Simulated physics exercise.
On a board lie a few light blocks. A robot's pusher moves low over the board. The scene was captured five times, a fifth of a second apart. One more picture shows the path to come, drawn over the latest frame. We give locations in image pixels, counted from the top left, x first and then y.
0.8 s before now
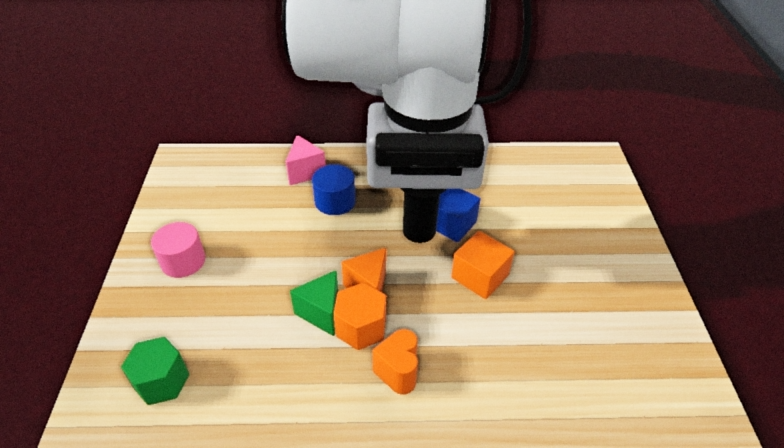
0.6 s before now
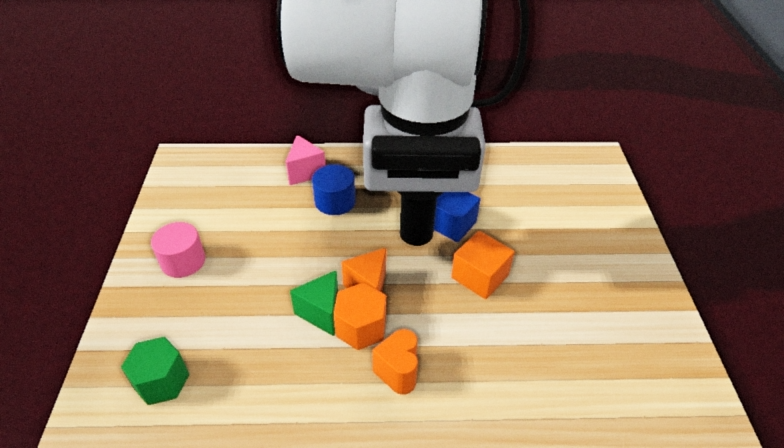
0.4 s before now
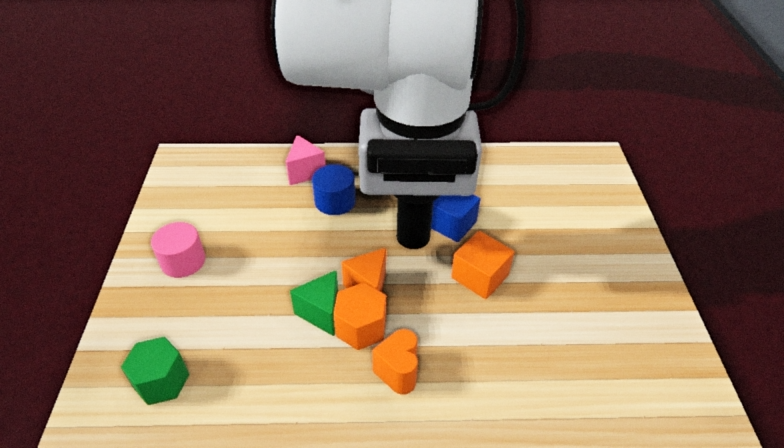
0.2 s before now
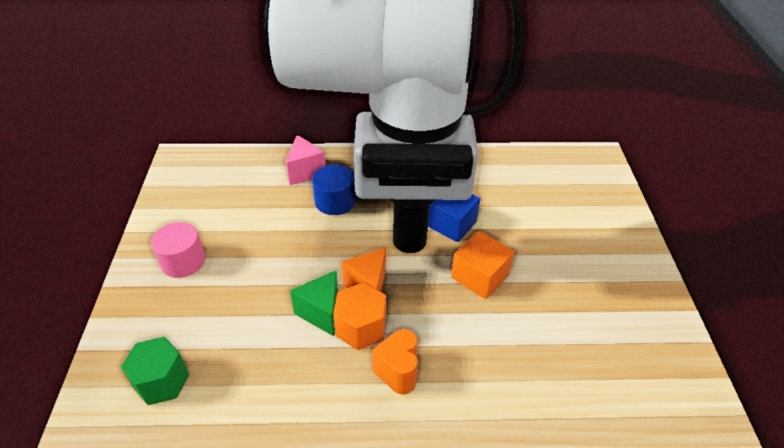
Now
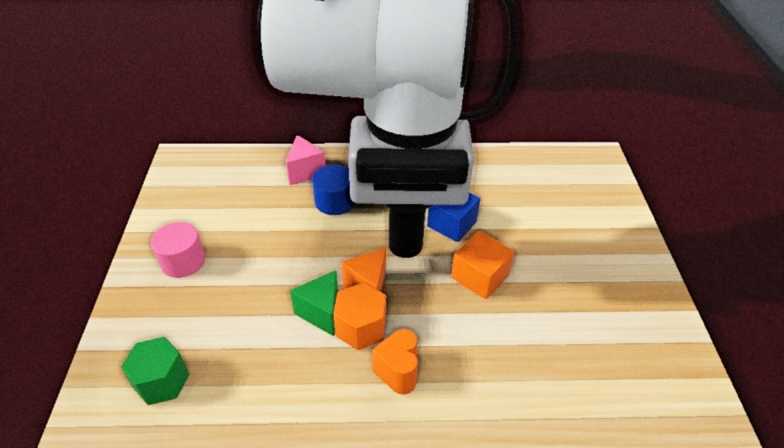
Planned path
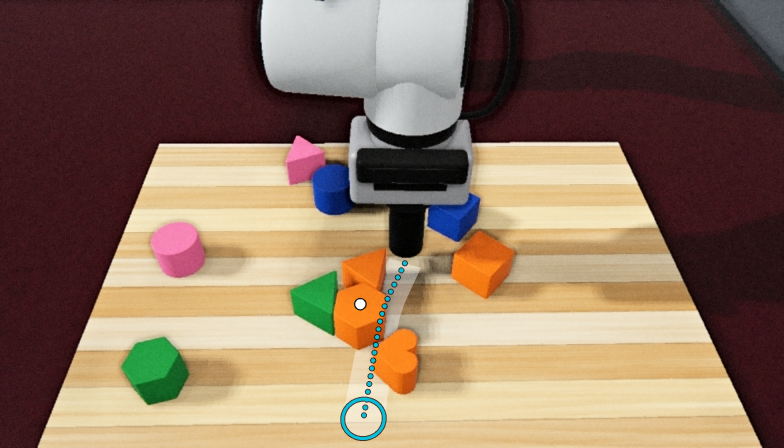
The robot's pusher moves slightly down and left over the board, touching none of the blocks.
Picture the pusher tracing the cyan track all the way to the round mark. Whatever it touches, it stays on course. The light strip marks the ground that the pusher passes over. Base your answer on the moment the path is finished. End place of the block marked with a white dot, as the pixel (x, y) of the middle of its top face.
When the path ends, it will be at (320, 353).
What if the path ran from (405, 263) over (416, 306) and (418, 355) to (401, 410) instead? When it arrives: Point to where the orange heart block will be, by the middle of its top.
Put as a pixel place, it's (356, 407).
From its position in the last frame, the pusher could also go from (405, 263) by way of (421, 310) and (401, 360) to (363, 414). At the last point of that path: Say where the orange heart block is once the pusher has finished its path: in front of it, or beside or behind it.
Still in front.
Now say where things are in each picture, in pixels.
The first picture shows lower end of the pusher (419, 231), tops of blocks, green triangular piece (319, 291), orange six-sided block (360, 304), orange triangular piece (368, 265), orange heart block (399, 350), orange square block (485, 252).
The second picture shows pusher (416, 234), blocks as before.
The third picture shows pusher (413, 237), blocks as before.
The fourth picture shows pusher (410, 241), blocks as before.
The fifth picture shows pusher (406, 246), green triangular piece (319, 291), orange six-sided block (360, 304), orange triangular piece (368, 265), orange heart block (399, 350), orange square block (485, 252).
The drawn path runs from (405, 263) through (378, 331) to (364, 418); the dot is on the orange six-sided block.
What follows on the original path. One third of the way, pusher (385, 289); green triangular piece (315, 292); orange six-sided block (354, 309); orange triangular piece (353, 267).
Two thirds of the way, pusher (373, 343); green triangular piece (313, 295), turned 20° clockwise; orange six-sided block (325, 346), turned 60° clockwise; orange triangular piece (352, 267); orange heart block (403, 359).
At the end, pusher (363, 403); green triangular piece (313, 295), turned 20° clockwise; orange six-sided block (320, 353), turned 75° clockwise; orange triangular piece (352, 267); orange heart block (410, 385), turned 65° anticlockwise; orange square block not moved.
